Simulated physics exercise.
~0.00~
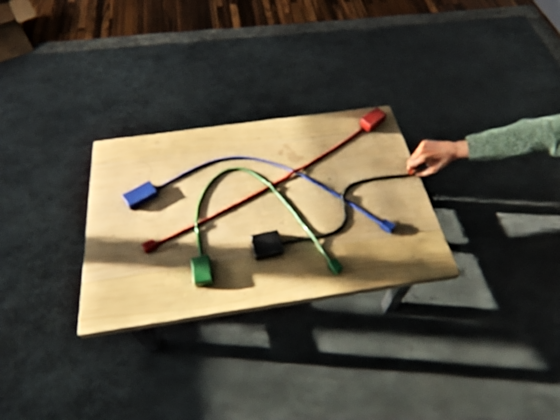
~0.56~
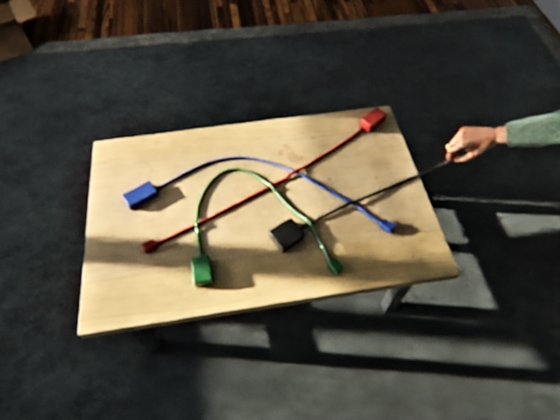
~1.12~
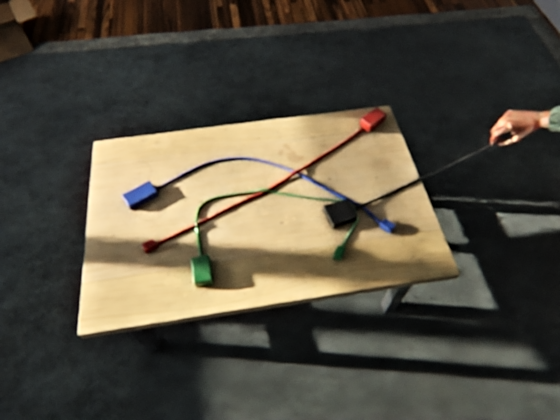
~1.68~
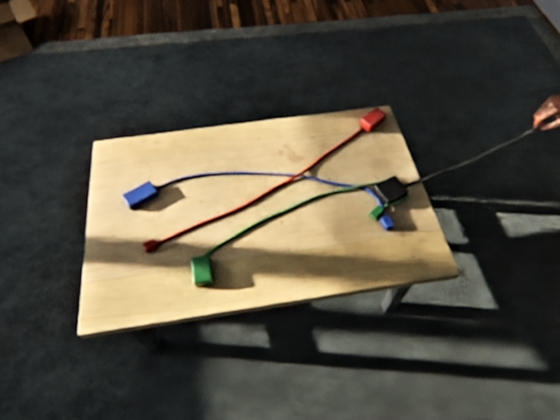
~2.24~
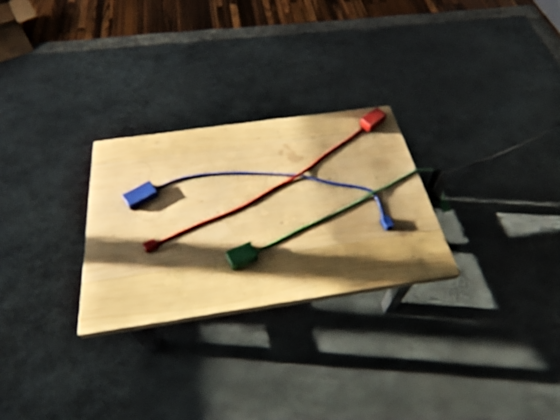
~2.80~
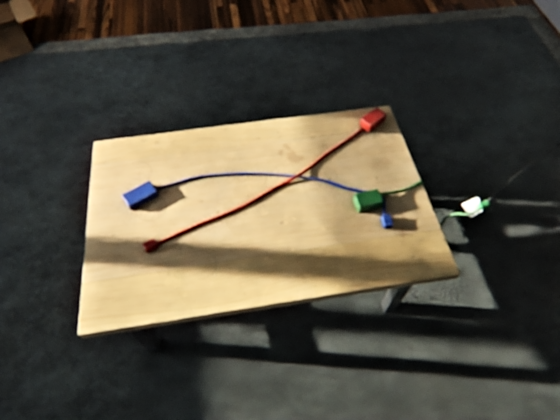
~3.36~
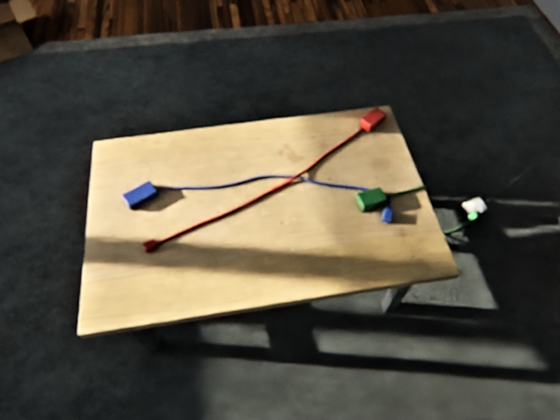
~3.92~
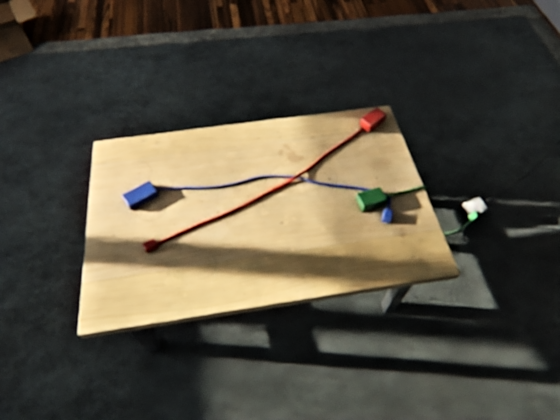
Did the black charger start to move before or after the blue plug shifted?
The black charger moved first, sliding as soon as the hand pulled its lead. The blue plug shifted only slightly, much later, once the green charger had been dragged over beside it.
